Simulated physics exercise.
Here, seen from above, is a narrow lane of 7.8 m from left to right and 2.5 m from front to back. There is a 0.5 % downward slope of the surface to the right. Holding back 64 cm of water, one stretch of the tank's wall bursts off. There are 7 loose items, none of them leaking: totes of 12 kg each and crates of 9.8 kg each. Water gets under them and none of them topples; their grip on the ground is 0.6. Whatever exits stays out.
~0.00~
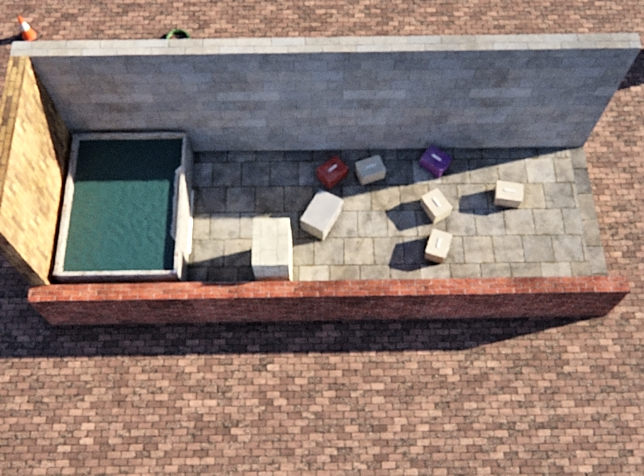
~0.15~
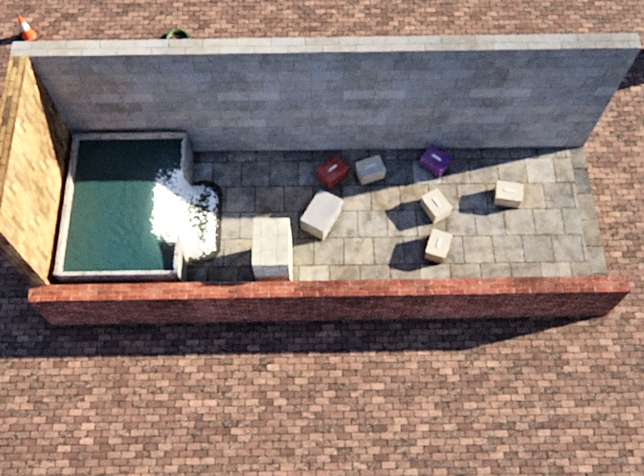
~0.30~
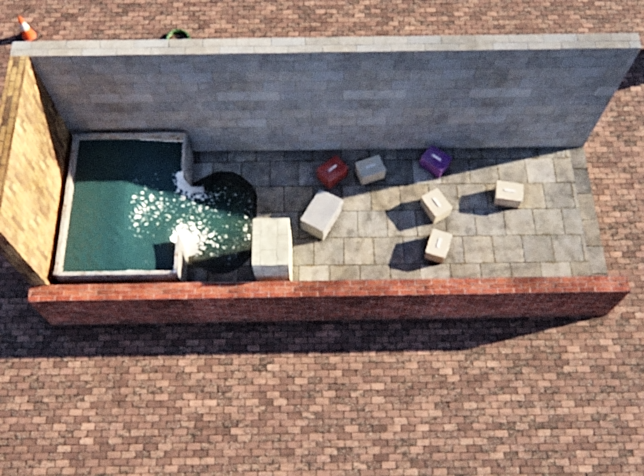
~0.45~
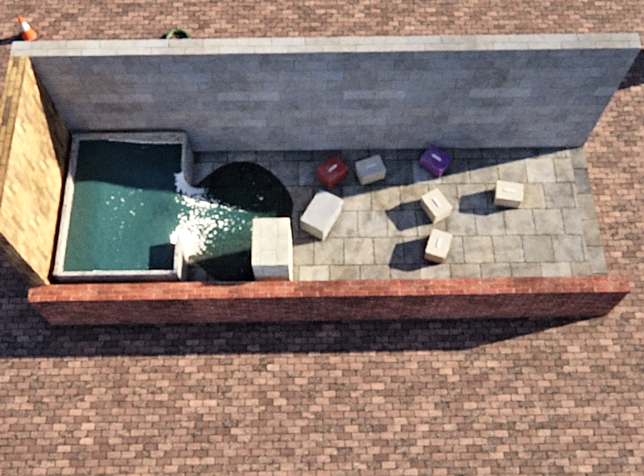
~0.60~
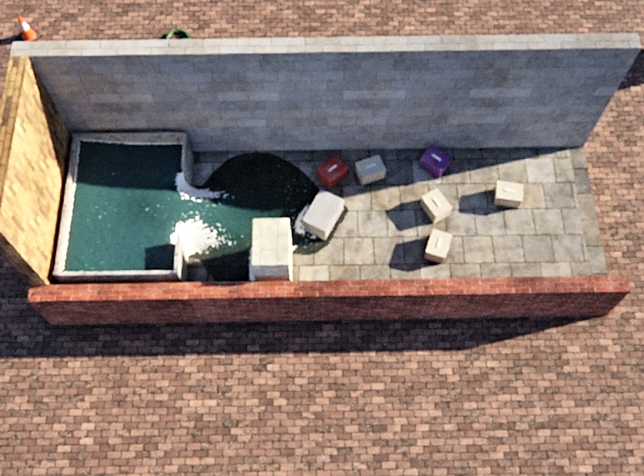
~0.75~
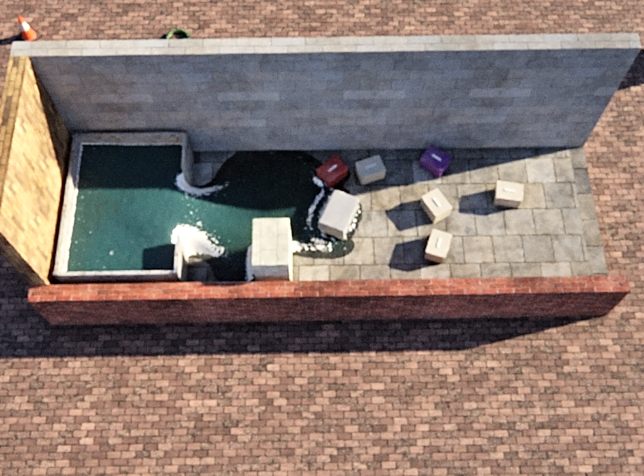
Water bursting through a tank wall and spreading right across a walled paved lane, shifting a pale box beside a red one.
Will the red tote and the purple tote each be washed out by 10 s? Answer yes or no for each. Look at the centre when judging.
Red tote - yes, purple tote - yes.
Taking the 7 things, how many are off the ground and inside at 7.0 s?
Count: 0.
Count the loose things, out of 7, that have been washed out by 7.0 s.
The count is 7.
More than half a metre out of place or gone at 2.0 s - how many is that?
5 of them.
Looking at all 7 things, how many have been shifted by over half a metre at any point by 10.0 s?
By my count, 7.
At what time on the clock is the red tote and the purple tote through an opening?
The first at around 3.5 s, the second at around 3.0 s.
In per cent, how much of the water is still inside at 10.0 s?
Roughly 38 percent.
After 2.0 s the red tote is near (411, 151), 1.3 m from its start, afloat; the purple tote is near (457, 158), 0.3 m from its start, aground; 0 of 7 are out; 3 afloat.
After 4.5 s the red tote has gone out; the purple tote has gone out; 7 of 7 are out; 0 afloat.
After 7.0 s the red tote has gone out; the purple tote has gone out; 7 of 7 are out; 0 afloat.
After 10.0 s the red tote has gone out; the purple tote has gone out; 7 of 7 are out; 0 afloat.
